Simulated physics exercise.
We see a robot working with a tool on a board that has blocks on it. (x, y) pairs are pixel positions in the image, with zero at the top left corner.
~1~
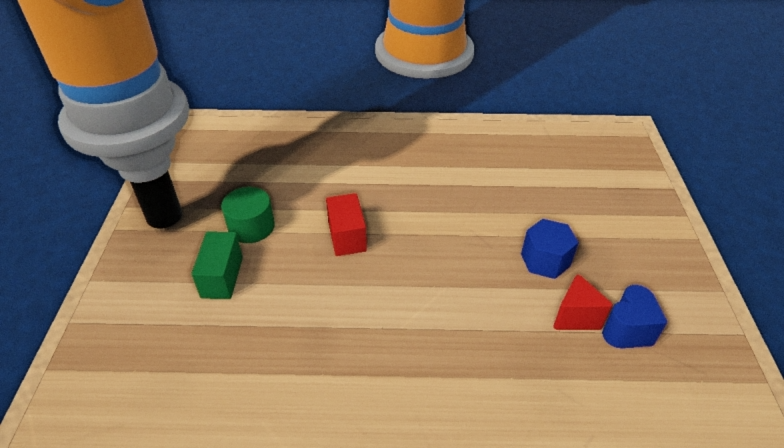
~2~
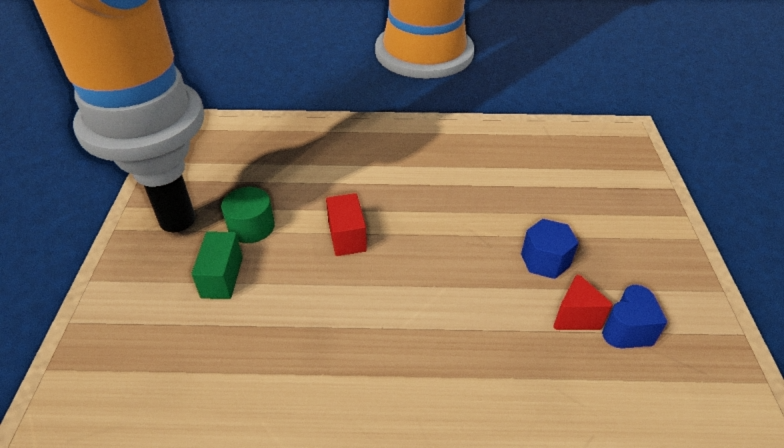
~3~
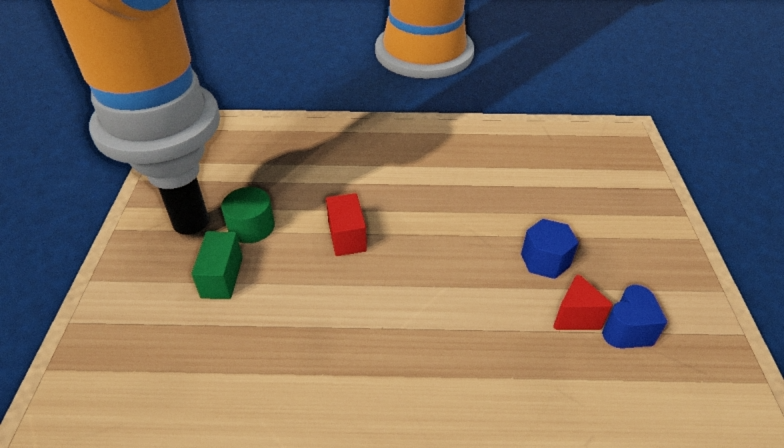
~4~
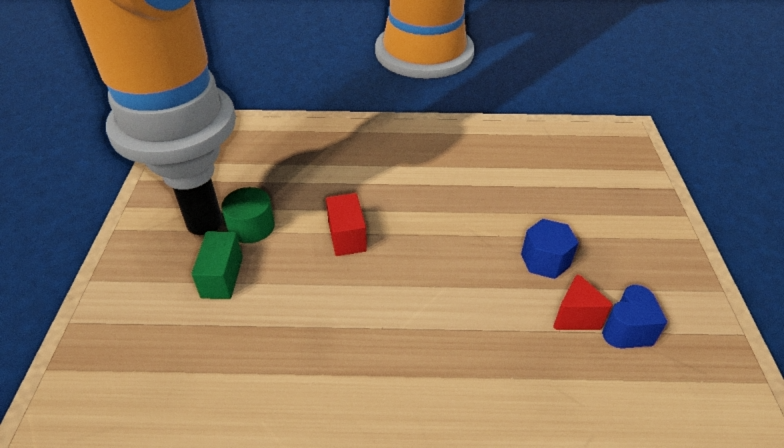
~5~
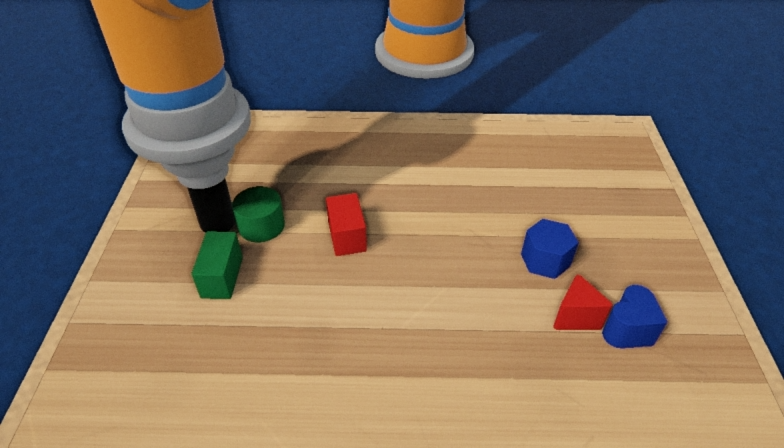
An orange and grey robot arm with a black tip works at the left of a striped wooden board on a blue surface, seen from above at an angle by a still camera. Near it sit a green cylinder, a green block and a red block, with a blue hexagonal piece, red triangle and blue heart at right. The tip slides right and nudges the cylinder slightly rightward, while the other pieces stay still.
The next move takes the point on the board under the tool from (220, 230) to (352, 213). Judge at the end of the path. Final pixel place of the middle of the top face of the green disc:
Pixel (391, 182).
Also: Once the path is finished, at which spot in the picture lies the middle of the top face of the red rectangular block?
Answer: (373, 214).
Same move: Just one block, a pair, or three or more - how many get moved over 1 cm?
Once the path ends, two blocks will have shifted.
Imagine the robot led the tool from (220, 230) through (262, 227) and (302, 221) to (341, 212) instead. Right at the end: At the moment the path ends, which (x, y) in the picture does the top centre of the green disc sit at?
My estimate: (379, 181).
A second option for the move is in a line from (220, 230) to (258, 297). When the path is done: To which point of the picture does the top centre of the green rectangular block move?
The middle of its upper face will lie at (213, 310).
What follows on the original path. One third of the way, tool at (264, 216); green disc at (303, 197).
Two thirds of the way, tool at (309, 211); green disc at (348, 189); red rectangular block at (368, 212), turned 70° clockwise.
At the end, tool at (352, 206); green rectangular block still; green disc at (391, 182); red rectangular block at (373, 214), turned 85° clockwise.
